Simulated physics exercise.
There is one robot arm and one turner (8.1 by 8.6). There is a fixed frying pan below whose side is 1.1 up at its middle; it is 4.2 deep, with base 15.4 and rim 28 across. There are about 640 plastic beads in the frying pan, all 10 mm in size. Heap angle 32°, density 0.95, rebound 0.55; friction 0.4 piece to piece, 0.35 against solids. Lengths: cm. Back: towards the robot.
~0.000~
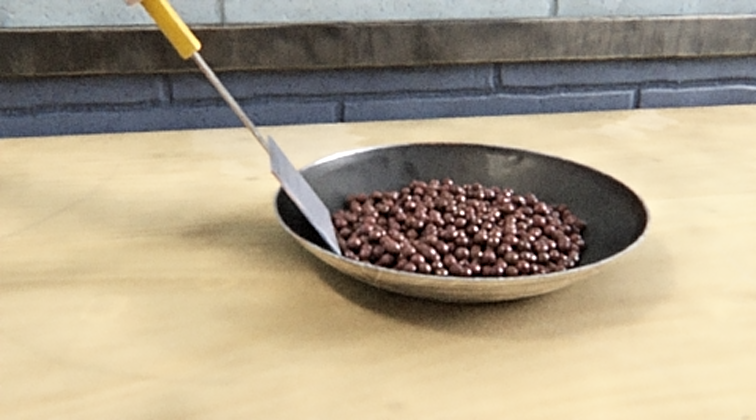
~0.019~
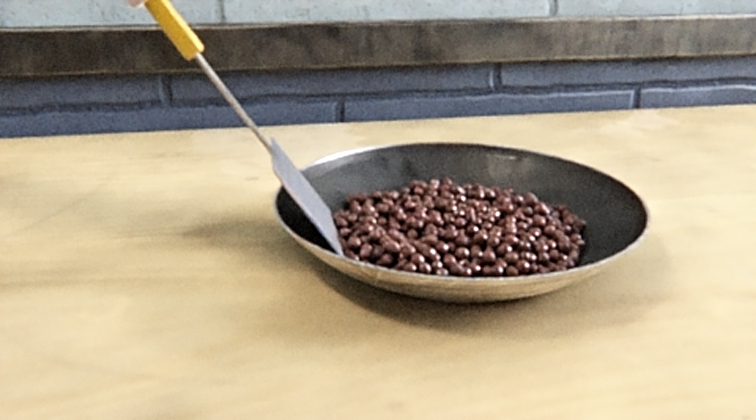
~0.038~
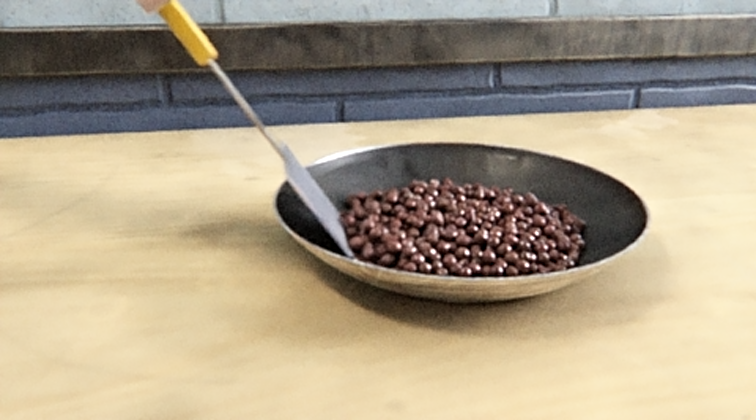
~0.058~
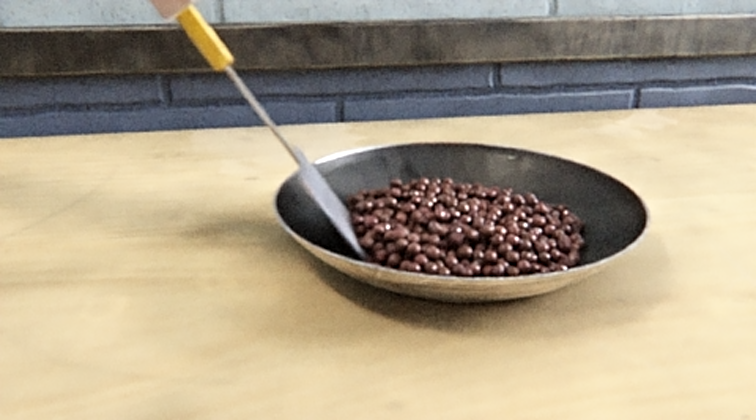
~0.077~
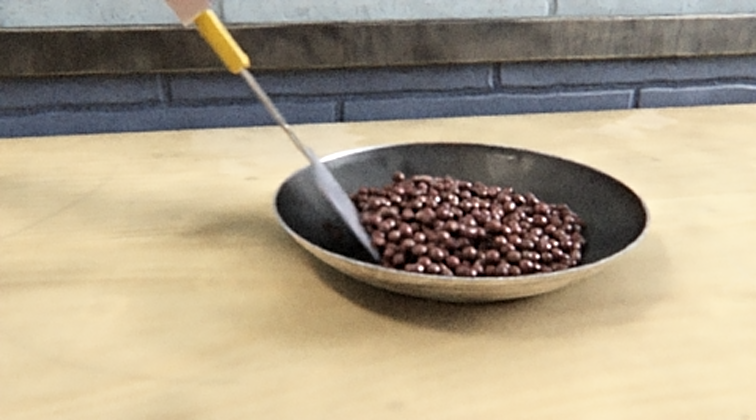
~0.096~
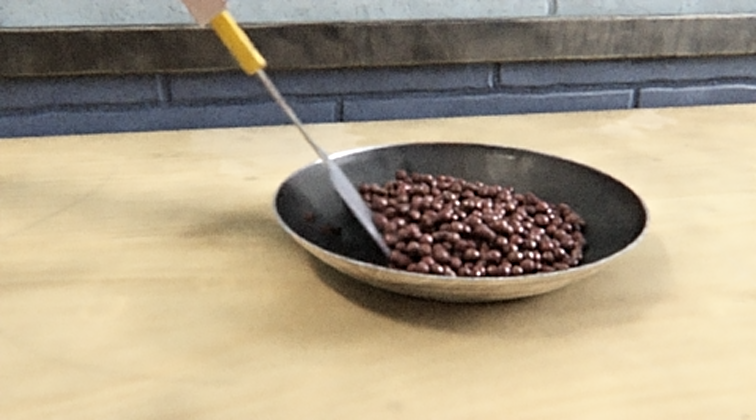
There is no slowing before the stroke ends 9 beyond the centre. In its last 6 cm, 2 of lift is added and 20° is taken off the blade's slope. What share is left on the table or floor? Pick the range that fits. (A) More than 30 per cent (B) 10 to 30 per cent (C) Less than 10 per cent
C, less than 10 per cent.
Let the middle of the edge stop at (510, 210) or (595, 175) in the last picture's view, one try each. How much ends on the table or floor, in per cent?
Around 0 per cent for the first try and 25 per cent for the second.
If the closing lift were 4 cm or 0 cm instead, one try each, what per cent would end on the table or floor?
Roughly 5 per cent, then 5 per cent.
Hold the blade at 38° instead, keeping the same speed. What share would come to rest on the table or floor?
In that case some 5 per cent.
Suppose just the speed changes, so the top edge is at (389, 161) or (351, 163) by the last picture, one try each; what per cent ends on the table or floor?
Roughly 25 and 15 percent.
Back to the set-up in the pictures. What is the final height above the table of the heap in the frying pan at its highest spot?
5.5 cm.
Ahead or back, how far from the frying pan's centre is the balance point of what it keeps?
Roughly 4.5 cm ahead of the centre.
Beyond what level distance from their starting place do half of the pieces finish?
Distance: Around 4 cm.
By 0.19 s, sloping 57°, highest piece 4 above the table; 641 in the frying pan.
By 0.29 s, sloping 50°, highest piece 4 above the table; 641 in the frying pan.
By 0.54 s, sloping 37°, highest piece 5 above the table; 617 in the frying pan, 22 on the table or floor, 2 on the blade or in flight.
By 1.59 s, sloping 37°, highest piece 5 above the table; 617 in the frying pan, 24 on the table or floor.
Final count, 617 in the frying pan, 24 on the table or floor. That is 4 % on the table or floor.
